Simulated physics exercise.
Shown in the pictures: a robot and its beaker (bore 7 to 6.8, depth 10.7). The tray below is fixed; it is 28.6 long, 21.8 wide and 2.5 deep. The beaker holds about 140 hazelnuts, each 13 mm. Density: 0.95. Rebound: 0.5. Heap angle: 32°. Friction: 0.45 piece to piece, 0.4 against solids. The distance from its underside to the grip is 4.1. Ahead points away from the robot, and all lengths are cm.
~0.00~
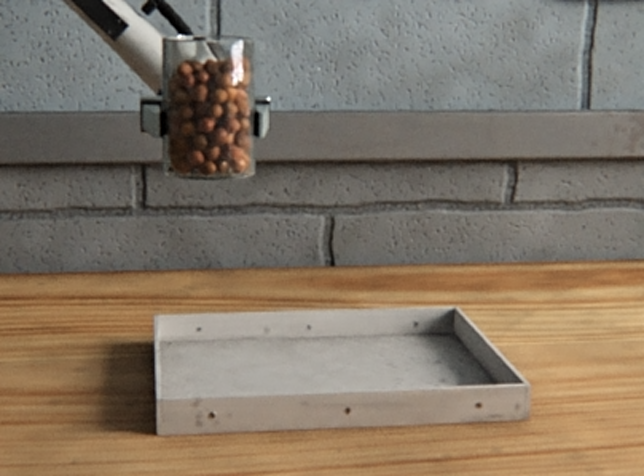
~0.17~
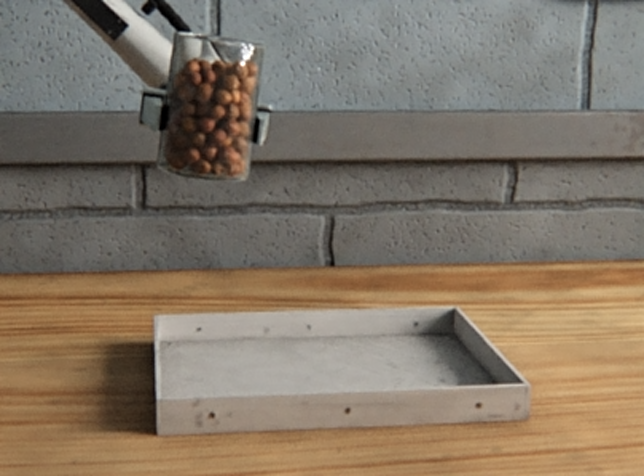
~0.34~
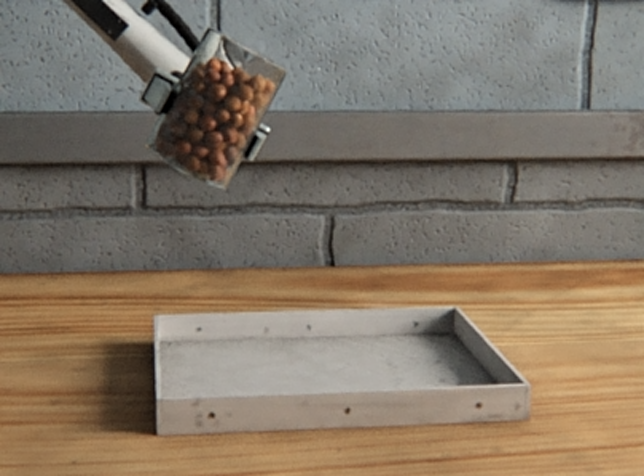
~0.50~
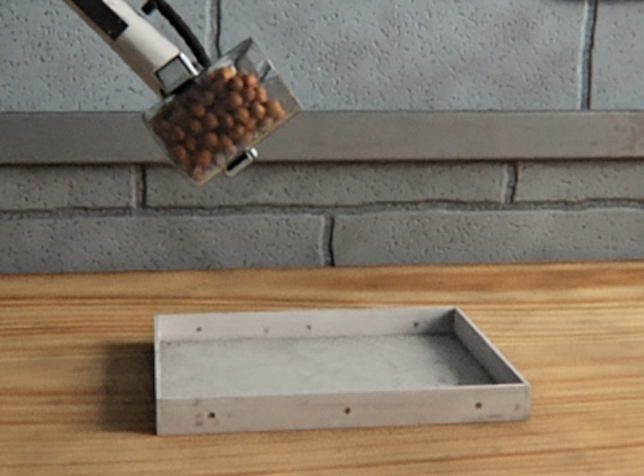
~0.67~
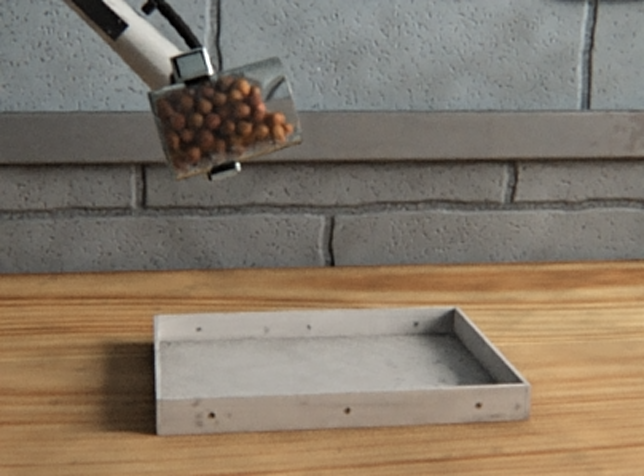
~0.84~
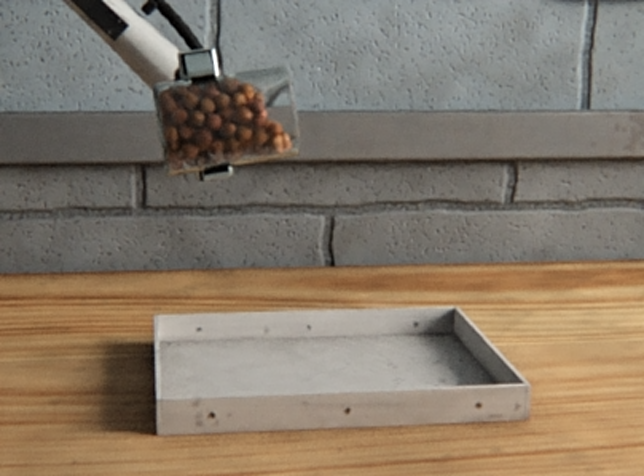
At first, a robot arm holds a clear beaker of brown hazelnuts upright above a shallow grey tray on a wooden table. The arm tilts the beaker to the right, slightly and then steeply, until it lies nearly on its side, the nuts shifting along its lower wall and all staying inside.
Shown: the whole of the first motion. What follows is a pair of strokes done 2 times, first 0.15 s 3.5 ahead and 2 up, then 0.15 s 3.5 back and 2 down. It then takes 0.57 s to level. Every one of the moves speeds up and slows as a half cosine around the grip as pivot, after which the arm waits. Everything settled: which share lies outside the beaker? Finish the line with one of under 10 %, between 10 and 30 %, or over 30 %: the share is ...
The share is over 30 %.
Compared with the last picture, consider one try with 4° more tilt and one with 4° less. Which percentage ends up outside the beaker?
First try near 55 %, second near 40 %.
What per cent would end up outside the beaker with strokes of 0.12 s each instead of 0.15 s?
It would be some 60 %.
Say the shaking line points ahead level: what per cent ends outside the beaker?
About 40 per cent.
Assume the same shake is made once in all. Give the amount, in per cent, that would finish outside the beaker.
Roughly 30 in a hundred.
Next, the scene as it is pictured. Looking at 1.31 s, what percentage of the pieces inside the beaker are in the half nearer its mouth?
Mouth half share: Roughly 50 %.
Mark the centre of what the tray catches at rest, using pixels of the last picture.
Approximately (387, 365) in pixels.
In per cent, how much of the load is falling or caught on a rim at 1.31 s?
Roughly 2 percent.
After 1.31 s, tilted 82° forward, highest piece 26 above the table; 102 in the beaker, 37 in the tray, 3 in flight or on a rim.
After 1.78 s, tilted 30° forward, highest piece 27 above the table; 73 in the beaker, 67 in the tray, 2 on the table or floor.
After 2.21 s, level, highest piece 24 above the table; 72 in the beaker, 68 in the tray, 2 on the table or floor.
After 3.26 s, level, highest piece 24 above the table; 72 in the beaker, 68 in the tray, 2 on the table or floor.
In the end, 72 in the beaker, 68 in the tray, 2 on the table or floor. That is 49 % outside the beaker.
